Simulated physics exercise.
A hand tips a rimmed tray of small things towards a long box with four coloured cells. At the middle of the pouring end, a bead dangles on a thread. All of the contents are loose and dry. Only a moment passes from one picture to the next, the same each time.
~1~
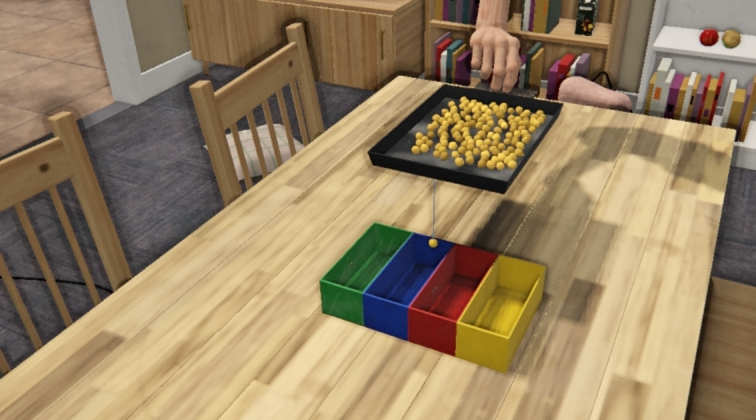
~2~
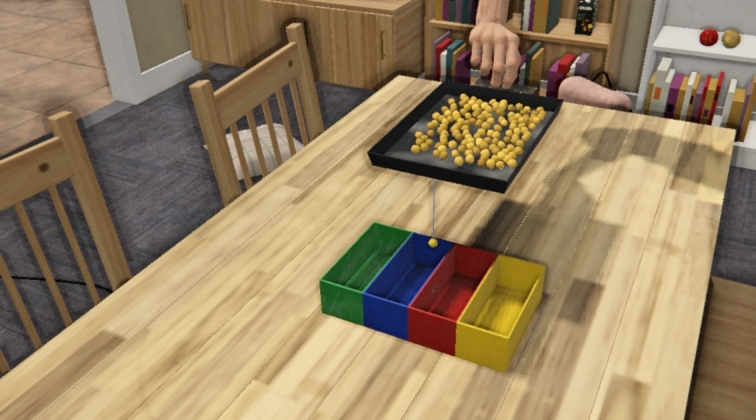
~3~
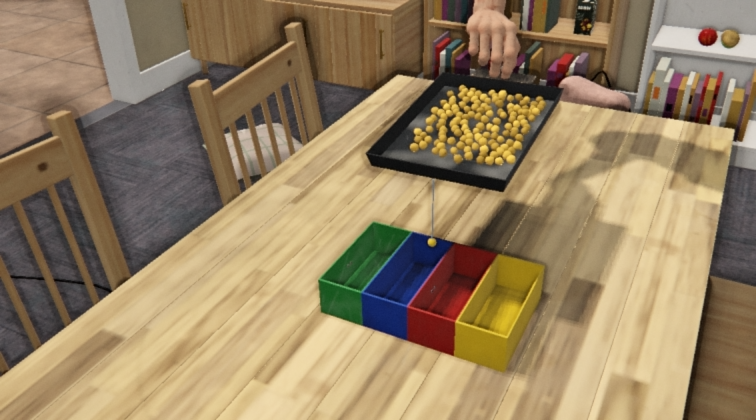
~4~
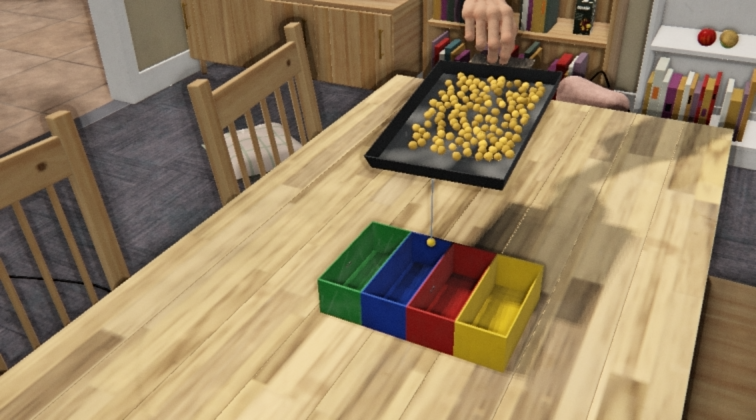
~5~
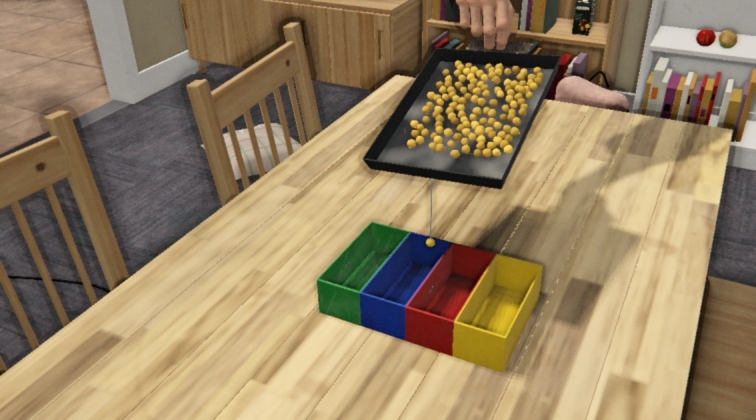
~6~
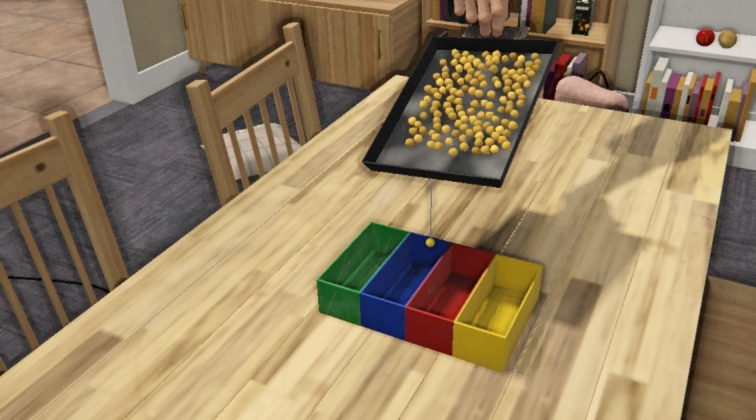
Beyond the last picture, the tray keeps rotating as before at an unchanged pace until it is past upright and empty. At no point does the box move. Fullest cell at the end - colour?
Green.
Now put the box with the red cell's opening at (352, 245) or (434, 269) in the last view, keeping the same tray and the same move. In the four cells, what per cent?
About 80 % and 100 %.
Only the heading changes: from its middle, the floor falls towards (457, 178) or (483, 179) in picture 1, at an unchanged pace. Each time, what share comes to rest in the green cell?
The first try yields 0 percent and the second 0 percent.
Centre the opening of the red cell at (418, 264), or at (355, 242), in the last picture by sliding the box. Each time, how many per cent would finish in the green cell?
First placement: 10 per cent; second placement: 0 per cent.
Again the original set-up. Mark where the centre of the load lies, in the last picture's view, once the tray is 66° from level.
About (413, 150).
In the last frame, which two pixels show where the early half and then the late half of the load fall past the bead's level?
Around (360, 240) first; around (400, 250) second.
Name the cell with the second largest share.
Place 2: The cell in blue.
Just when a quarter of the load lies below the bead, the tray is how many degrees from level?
I'd say close to 115 degrees.
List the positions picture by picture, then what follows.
In the first picture, corners of the pouring end at (373, 151) and (505, 179), level; middle of the load at (486, 128), puffed corn balls; bead on its thread at (433, 243); green cell at (342, 300); blue cell at (386, 314); red cell at (432, 328); yellow cell at (482, 344).
In the second picture, corners of the pouring end at (372, 151) and (505, 179), level; middle of the load at (486, 126).
In the third picture, corners of the pouring end at (371, 152) and (503, 178), tipped barely, lowest at the left corner; middle of the load at (485, 120).
In the fourth picture, corners of the pouring end at (369, 154) and (501, 177), tipped a little, lowest at the left corner; middle of the load at (484, 110).
In the fifth picture, corners of the pouring end at (367, 157) and (499, 176), tipped clearly, lowest at the left corner; middle of the load at (482, 102).
In the sixth picture, corners of the pouring end at (367, 159) and (498, 176), tipped clearly, lowest at the left corner; middle of the load at (479, 94); green cell at (339, 299); blue cell at (383, 313); red cell at (429, 328); yellow cell at (479, 344).
Soon after the last picture, tray tipped steeply; nearly all on the tray; a stray few falling or outside the box.
A little later, tray tipped past a quarter turn; most on the tray; a small part in the green cell; a small part in the blue cell; a stray few in the red cell; a small part falling or outside the box.
Later still, tray tipped past a quarter turn; about half in the green cell; about a third in the blue cell; a small part in the red cell; a small part falling or outside the box.
At rest, tray tipped past a quarter turn; about half in the green cell; about a third in the blue cell; a small part in the red cell; none in the yellow cell; a small part outside the box.
